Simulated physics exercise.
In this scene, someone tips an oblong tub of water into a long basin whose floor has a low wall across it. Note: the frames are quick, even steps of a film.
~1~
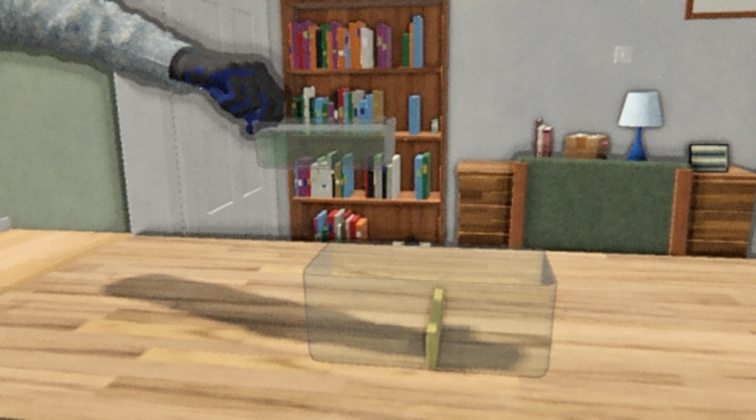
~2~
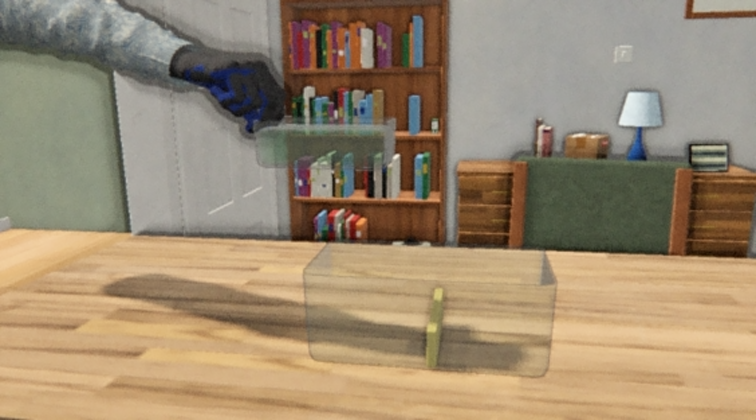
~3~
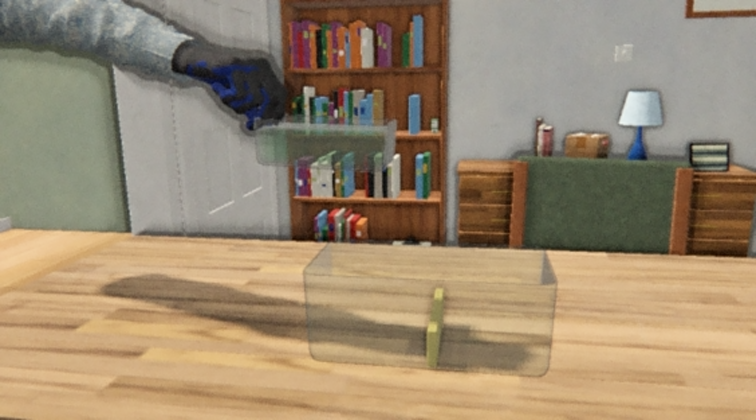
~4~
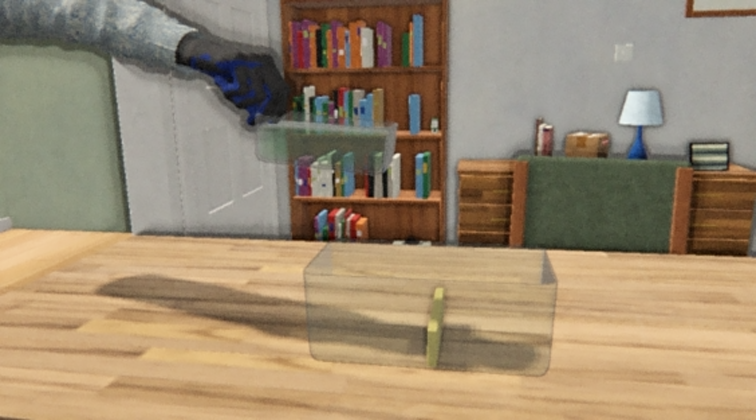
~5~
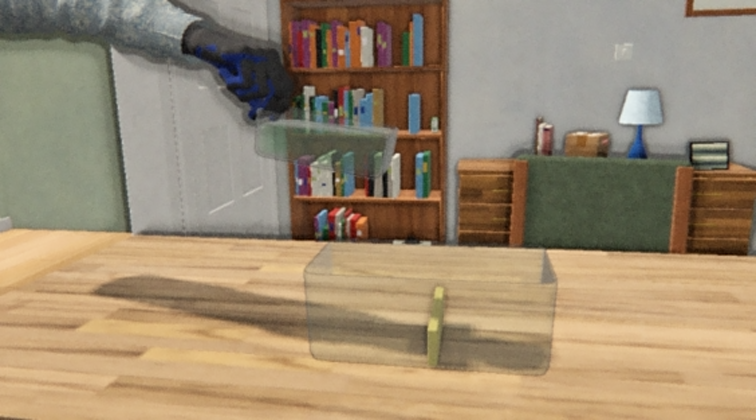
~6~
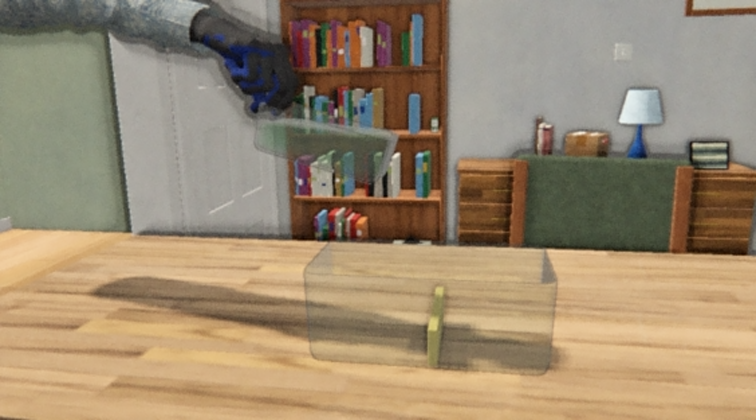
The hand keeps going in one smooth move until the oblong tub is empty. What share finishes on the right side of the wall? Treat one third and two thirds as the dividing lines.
Well, the amount right of the wall reaches a third without passing two thirds.
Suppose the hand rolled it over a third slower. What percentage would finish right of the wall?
60 per cent or thereabouts.
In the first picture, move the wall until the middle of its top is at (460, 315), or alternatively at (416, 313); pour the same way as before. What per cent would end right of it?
I'd expect near 15 percent the first time and near 70 percent the next.
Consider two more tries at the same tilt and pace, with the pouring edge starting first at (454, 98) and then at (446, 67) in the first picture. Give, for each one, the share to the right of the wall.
One after the other: 80 %, 75 %.
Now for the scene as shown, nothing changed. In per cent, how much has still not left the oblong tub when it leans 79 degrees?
Amount still in: Approx. 20 %.
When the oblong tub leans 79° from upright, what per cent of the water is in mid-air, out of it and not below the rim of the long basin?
Estimated: 55 per cent or thereabouts.
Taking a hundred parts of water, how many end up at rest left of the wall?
Roughly 40 per cent.
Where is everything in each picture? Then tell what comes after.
Tilt 0°; pouring edge (391, 122); surface from (269, 128) to (390, 129); the long basin's rim runs from (317, 257) to (550, 267); the wall's top is at (436, 310), in the first frame.
Tilt 1°; pouring edge (391, 122); surface from (268, 128) to (390, 129), in the second frame.
Tilt 3°; pouring edge (392, 124); surface from (269, 127) to (391, 130), in the third frame.
Tilt 6°; pouring edge (393, 128); surface from (269, 125) to (391, 131), in the fourth frame.
Tilt 10°; pouring edge (393, 133); surface from (270, 124) to (392, 133), in the fifth frame.
Tilt 16°; pouring edge (394, 139); surface from (271, 123) to (394, 134), in the sixth frame.
A moment on, the oblong tub is tipped on its side and 18 per cent is still to pour, 4 is left of the wall and 22 right of it.
Next, the oblong tub is tipped right over and 2 per cent is still to pour, 33 is left of the wall and 58 right of it.
Then the oblong tub is tipped right over and 0 per cent is still to pour, 39 is left of the wall and 57 right of it.
Later the oblong tub is tipped right over and 0 per cent is still to pour, 39 is left of the wall and 57 right of it.
In the end 39 per cent lies left of the wall, 57 right of it and 4 outside.
